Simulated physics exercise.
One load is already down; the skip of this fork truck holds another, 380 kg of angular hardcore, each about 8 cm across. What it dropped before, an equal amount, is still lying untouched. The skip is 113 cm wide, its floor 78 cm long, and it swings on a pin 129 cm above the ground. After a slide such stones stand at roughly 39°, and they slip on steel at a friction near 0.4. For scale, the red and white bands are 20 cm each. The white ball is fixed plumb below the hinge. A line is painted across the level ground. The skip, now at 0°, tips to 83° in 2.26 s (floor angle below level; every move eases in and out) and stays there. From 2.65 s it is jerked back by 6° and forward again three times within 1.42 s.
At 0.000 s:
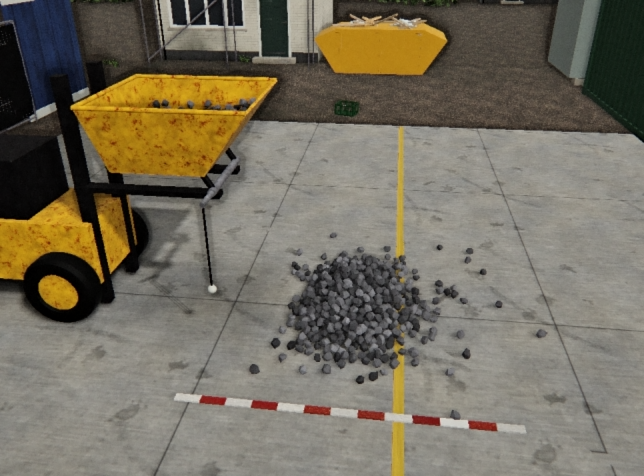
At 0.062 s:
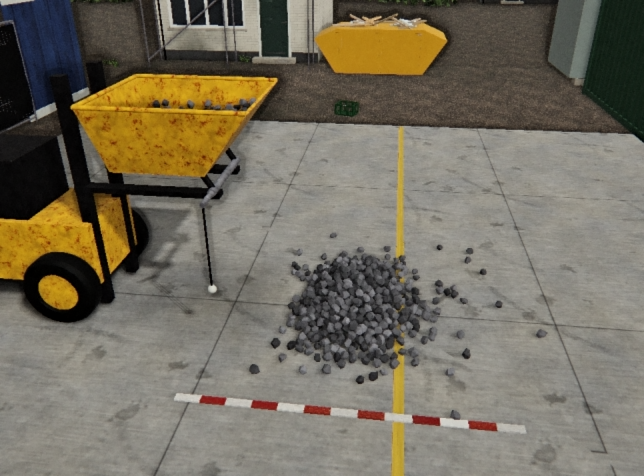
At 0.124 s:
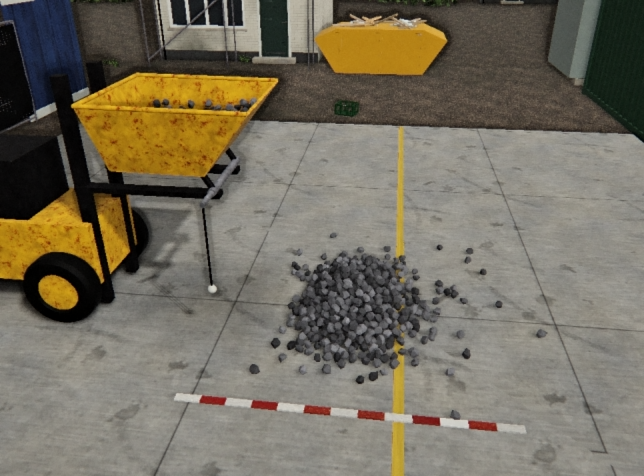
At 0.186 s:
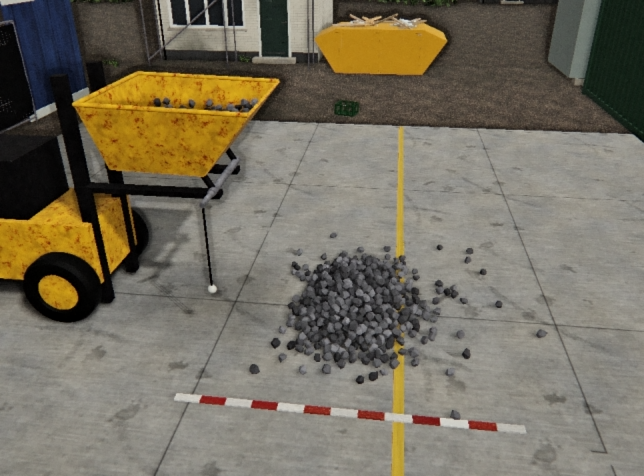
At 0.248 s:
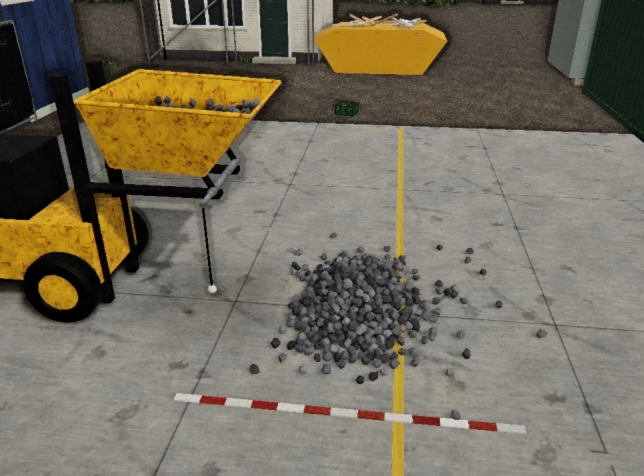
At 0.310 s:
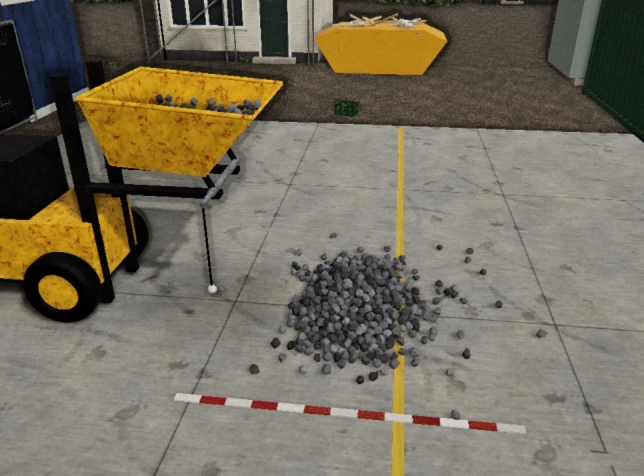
The yellow skip on the fork truck at left, holding some grey stones, sits level at first, then tilts very slightly and slowly forward to the right. The truck stays still, and the pile of stones across the yellow line on the concrete does not move.
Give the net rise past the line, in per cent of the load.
Roughly 34 per cent of a load more.
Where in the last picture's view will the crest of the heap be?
Around (355, 273).
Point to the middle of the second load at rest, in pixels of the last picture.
Around (378, 294).
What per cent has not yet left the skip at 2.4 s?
About 65 per cent.
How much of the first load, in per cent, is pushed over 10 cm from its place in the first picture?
About 10 per cent.
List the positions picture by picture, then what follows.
The first frame shows lip at (245, 114), floor tilted 0°, highest stones at (242, 109). The earlier load is highest near (343, 283), 28 cm above ground level, 90 % short of the line, 10 % past the line.
In the second frame, the skip is at 0°, its lip at (246, 114); the top of the load is at (242, 109); the stones move at 0.1 m/s on average.
In the third frame, the skip is at 1°, its lip at (246, 115); the top of the load is at (232, 106); the stones move at 0.1 m/s on average.
In the fourth frame, the skip is at 2°, its lip at (248, 115); the top of the load is at (227, 107); the stones move at 0.2 m/s on average.
In the fifth frame, the skip is at 3°, its lip at (250, 117); the top of the load is at (171, 108); the stones move at 0.2 m/s on average.
In the sixth frame, the skip is at 4°, its lip at (252, 118); the top of the load is at (172, 106); the stones move at 0.2 m/s on average.
After 1.7 s the floor is at 70°; in per cent of one load, 100 in the skip, 90 short of the line, 10 past the line; the foremost stones are at (480, 292).
After 2.4 s the floor is at 83°; in per cent of one load, 65 in the skip, 125 short of the line, 10 past the line; the foremost stones are at (480, 292).
After 4.5 s the floor is at 83°; in per cent of one load, 0 in the skip, 156 short of the line, 44 past the line; the foremost stones are at (503, 293).
After 7.2 s the floor is at 83°; in per cent of one load, 0 in the skip, 156 short of the line, 44 past the line; the foremost stones are at (503, 293). Net gain past the line, 34.
